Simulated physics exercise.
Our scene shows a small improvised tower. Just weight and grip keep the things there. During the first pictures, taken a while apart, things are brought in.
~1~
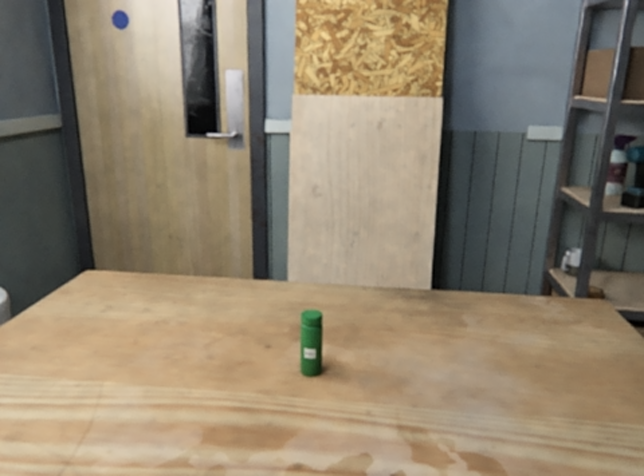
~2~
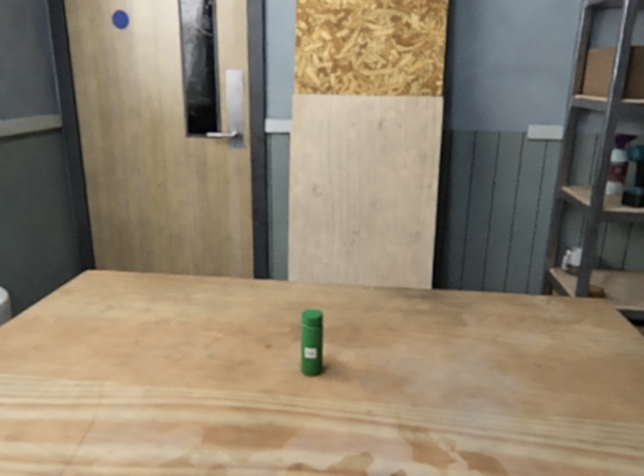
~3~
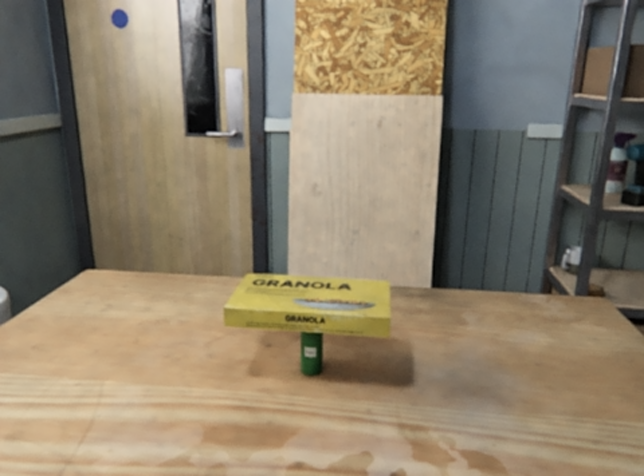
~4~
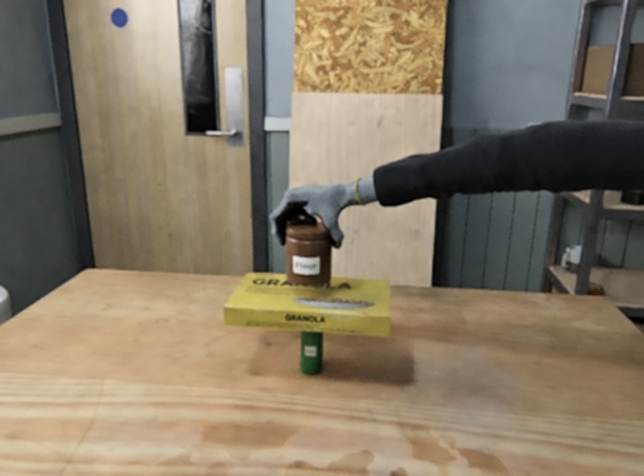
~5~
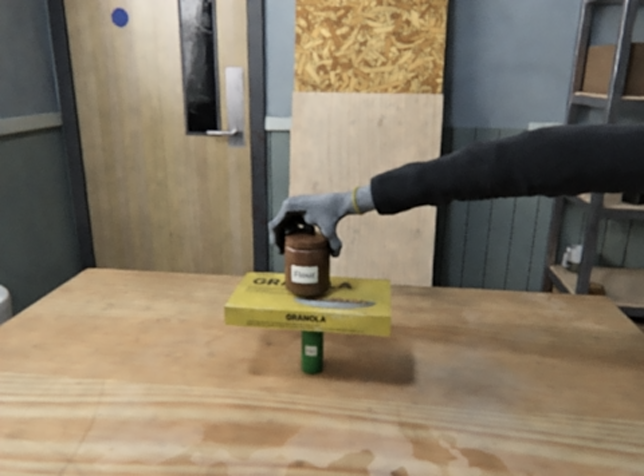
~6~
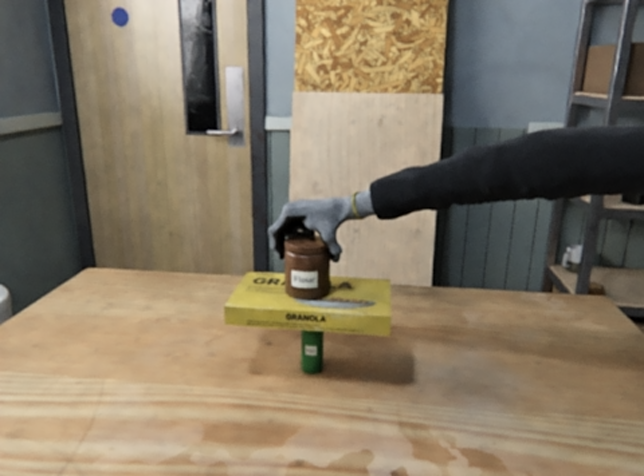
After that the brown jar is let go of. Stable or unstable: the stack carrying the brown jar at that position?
Stable.
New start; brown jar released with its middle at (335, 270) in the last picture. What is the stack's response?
Result: The stack stays stable.
Then, 0.20 s on from there, no change.
Then, 0.40 s on from there, brown jar resting near (307, 267).
In the end, all 3 unmoved. At the end, from the last picture's camera, brown jar near (307, 267). The stack holds.
